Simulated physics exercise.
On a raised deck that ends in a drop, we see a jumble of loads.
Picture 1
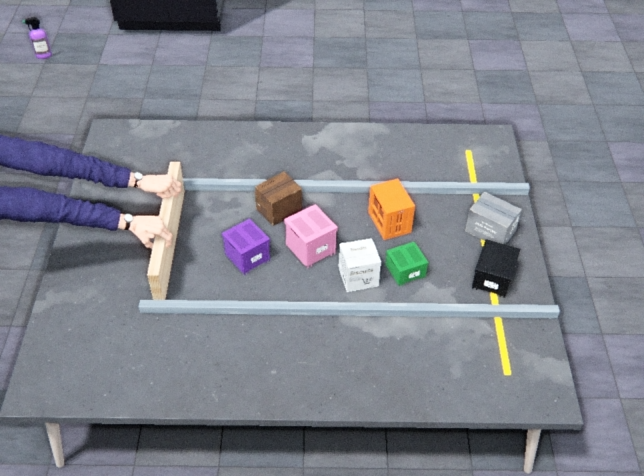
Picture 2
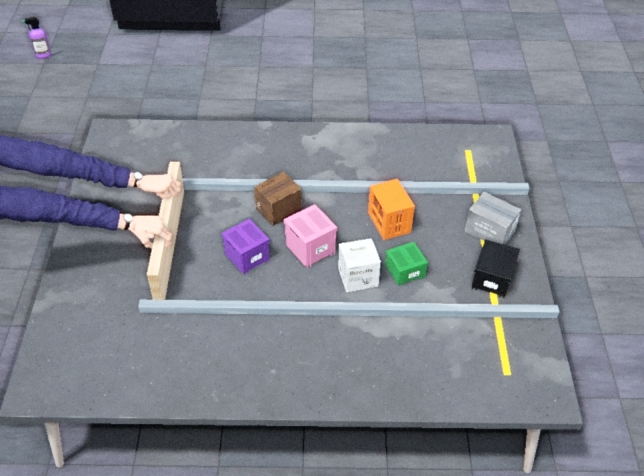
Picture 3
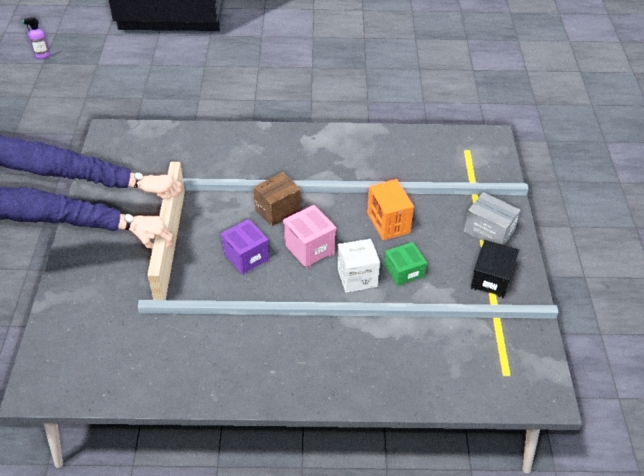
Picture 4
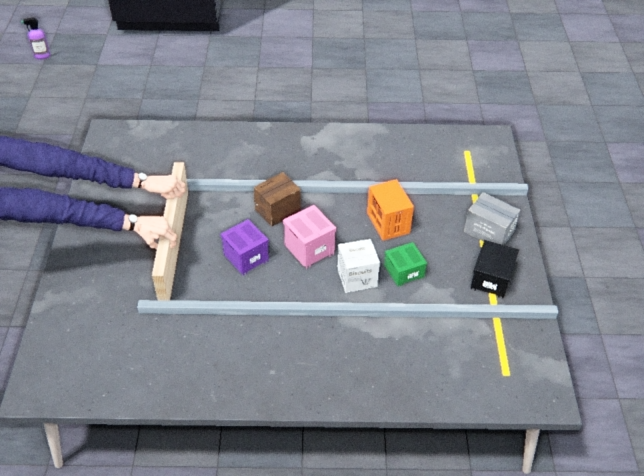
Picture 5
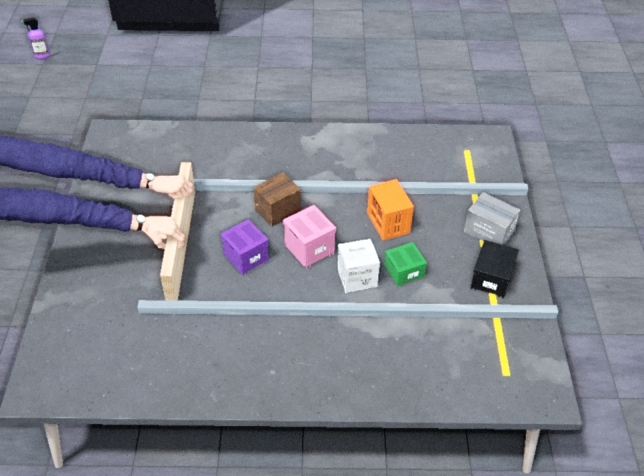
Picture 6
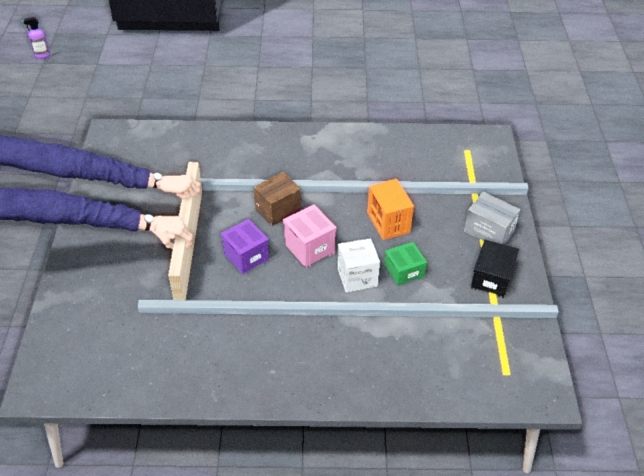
Two hands held a wooden plank still at the left of a grey table, then slid it slightly right between two rails, while the jumble of colourful boxes ahead of it stayed put.
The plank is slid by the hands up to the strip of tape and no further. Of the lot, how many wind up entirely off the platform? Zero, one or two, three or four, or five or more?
Entirely off: Three or four.
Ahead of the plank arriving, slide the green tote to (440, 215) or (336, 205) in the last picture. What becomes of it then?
The green tote goes over; is kept.
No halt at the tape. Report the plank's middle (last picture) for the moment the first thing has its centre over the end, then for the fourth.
Near (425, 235) first, near (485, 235) second.
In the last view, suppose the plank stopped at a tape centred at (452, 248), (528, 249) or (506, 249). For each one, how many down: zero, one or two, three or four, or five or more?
Place one: Just one or two; place two: 5 or more; place three: Five or more.
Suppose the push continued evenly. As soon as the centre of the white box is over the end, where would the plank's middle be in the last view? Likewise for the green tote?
(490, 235) and then (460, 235), give or take.
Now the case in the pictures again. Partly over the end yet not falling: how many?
The total here is 3.
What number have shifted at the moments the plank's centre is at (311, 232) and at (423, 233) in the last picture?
The counts are 4 and 8.
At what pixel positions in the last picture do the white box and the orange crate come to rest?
Roughly (547, 274); the other one roughly (533, 198).
Soon after, none off yet; grey parcel at rest near (492, 220); black tote at rest near (494, 269); green tote at rest near (405, 264).
Then, none off yet; grey parcel at rest near (492, 220); black tote moved a little near (507, 269); green tote moved well along near (472, 268).
At rest, the number that fall off is three or four; fallen, green tote, black tote and grey parcel.
